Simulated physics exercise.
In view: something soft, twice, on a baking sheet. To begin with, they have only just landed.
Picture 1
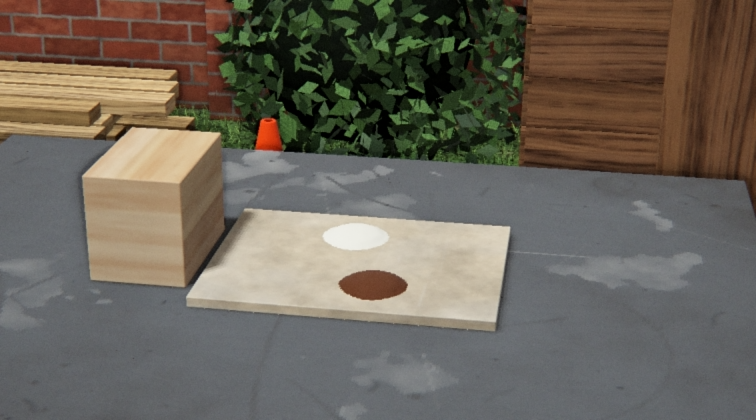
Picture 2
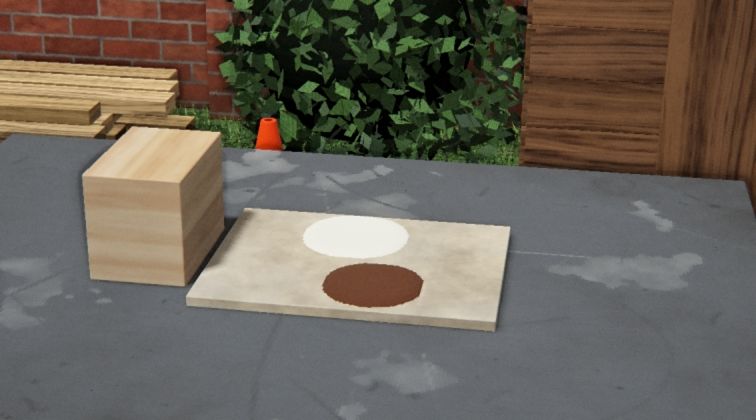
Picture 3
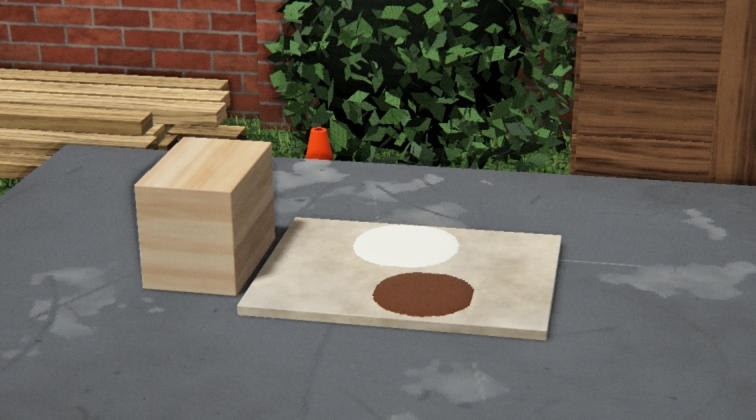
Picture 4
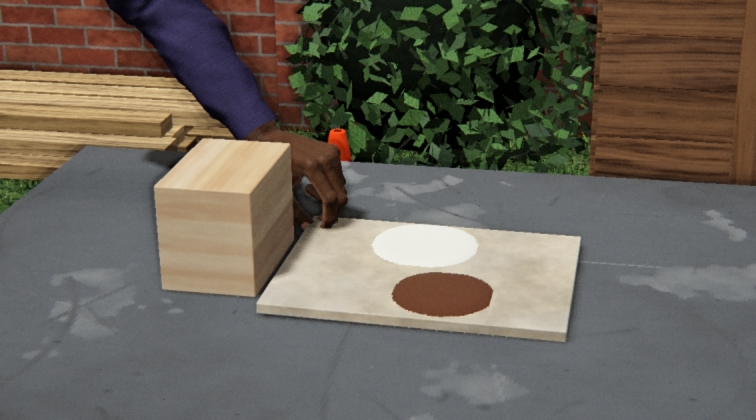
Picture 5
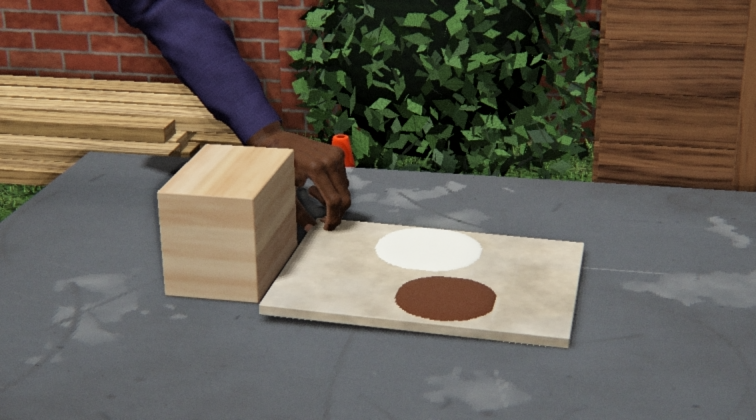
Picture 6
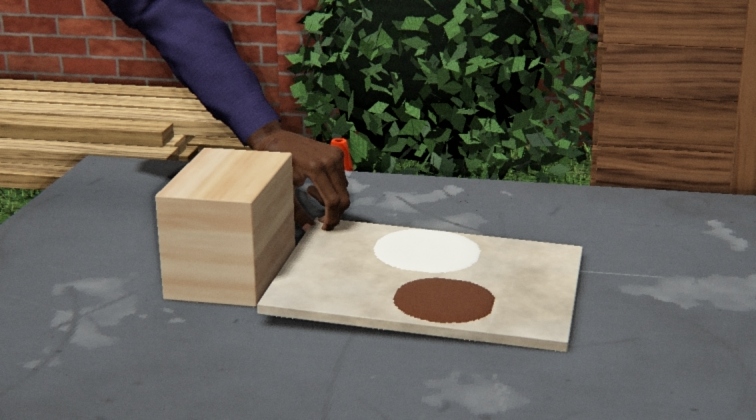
On an outdoor table, two dollops spread thin, then a hand slightly lifts the board's end.
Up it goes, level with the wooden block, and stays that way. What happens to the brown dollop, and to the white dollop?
Brown dollop slips off; white dollop slips off.
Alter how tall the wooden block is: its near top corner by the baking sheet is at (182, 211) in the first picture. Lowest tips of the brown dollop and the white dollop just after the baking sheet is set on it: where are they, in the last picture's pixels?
(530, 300) and (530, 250).
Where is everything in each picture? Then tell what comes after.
The baking sheet lies flat; brown dollop (373, 281) a low mound; white dollop (356, 233) a low mound; wooden block (134, 232), in the first frame.
They settle; brown dollop (373, 283) spread thin; white dollop (356, 236) spread thin, in the second frame.
At rest; brown dollop (423, 292) spread thin; white dollop (406, 245) spread thin, in the third frame.
A hand takes the end; brown dollop (442, 293) spread thin; white dollop (425, 244) spread thin, in the fourth frame.
The end is rising; brown dollop (446, 297) spread thin; white dollop (429, 248) spread thin, in the fifth frame.
The baking sheet slopes by about 2°; brown dollop (444, 299) spread thin; white dollop (427, 249) spread thin; wooden block (206, 252), in the sixth frame.
A moment on, slope about 25°; the brown dollop has crept down a long way; the white dollop has crept down a long way.
Further on, the brown dollop is dripping off the low end; the white dollop is dripping off the low end.
When it is over, slope about 25°; the brown dollop is dripping off the low end; the white dollop is dripping off the low end.
